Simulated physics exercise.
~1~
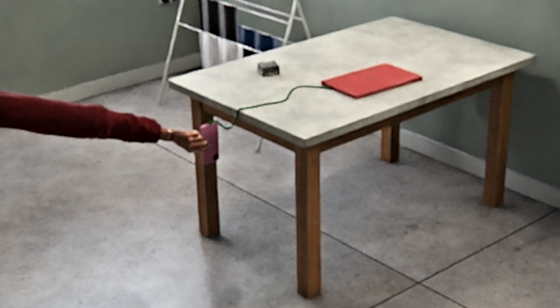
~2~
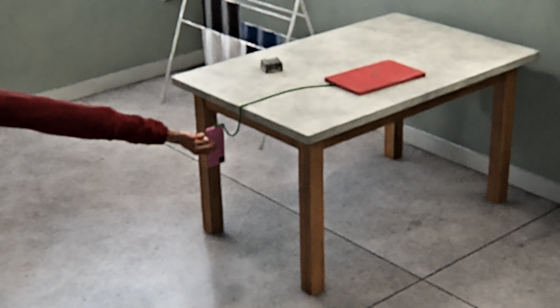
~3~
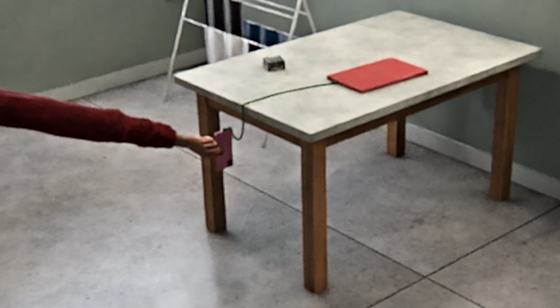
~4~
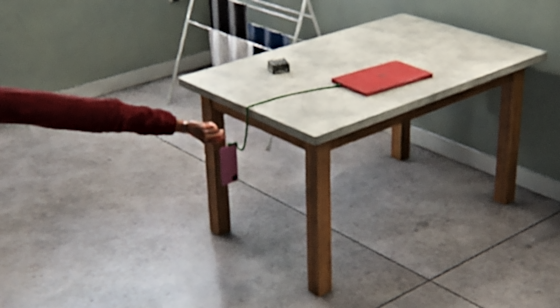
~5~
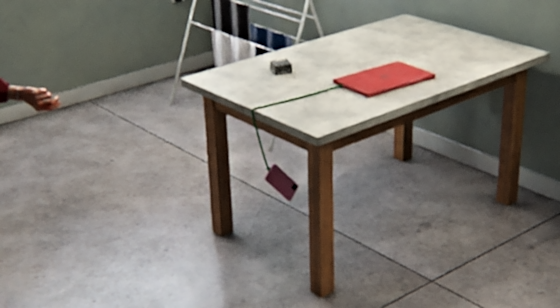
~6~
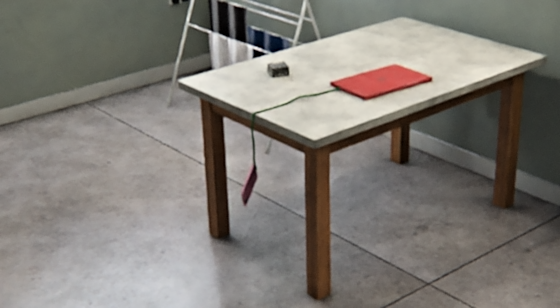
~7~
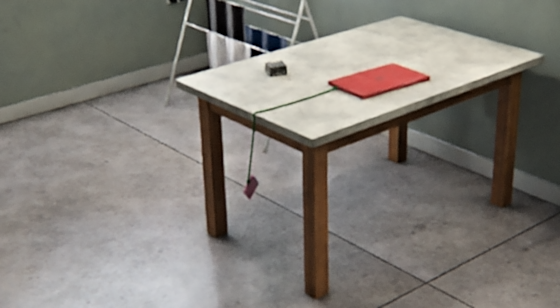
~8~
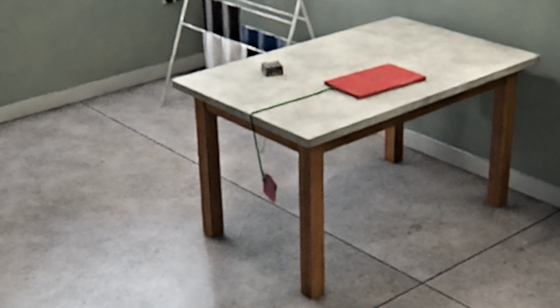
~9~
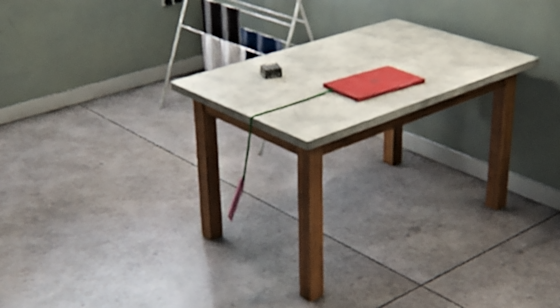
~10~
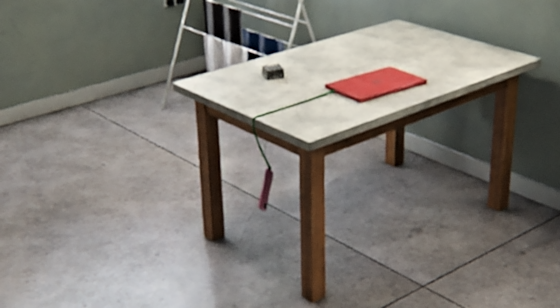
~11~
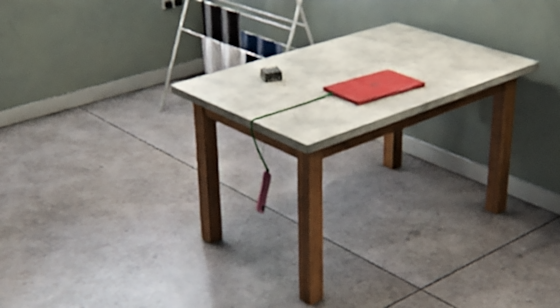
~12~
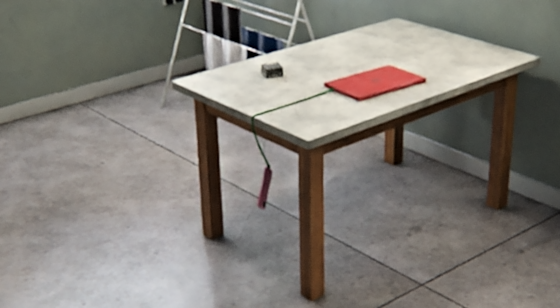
A pink phone, released by a hand, swings beneath the table edge and hangs from a shoelace.
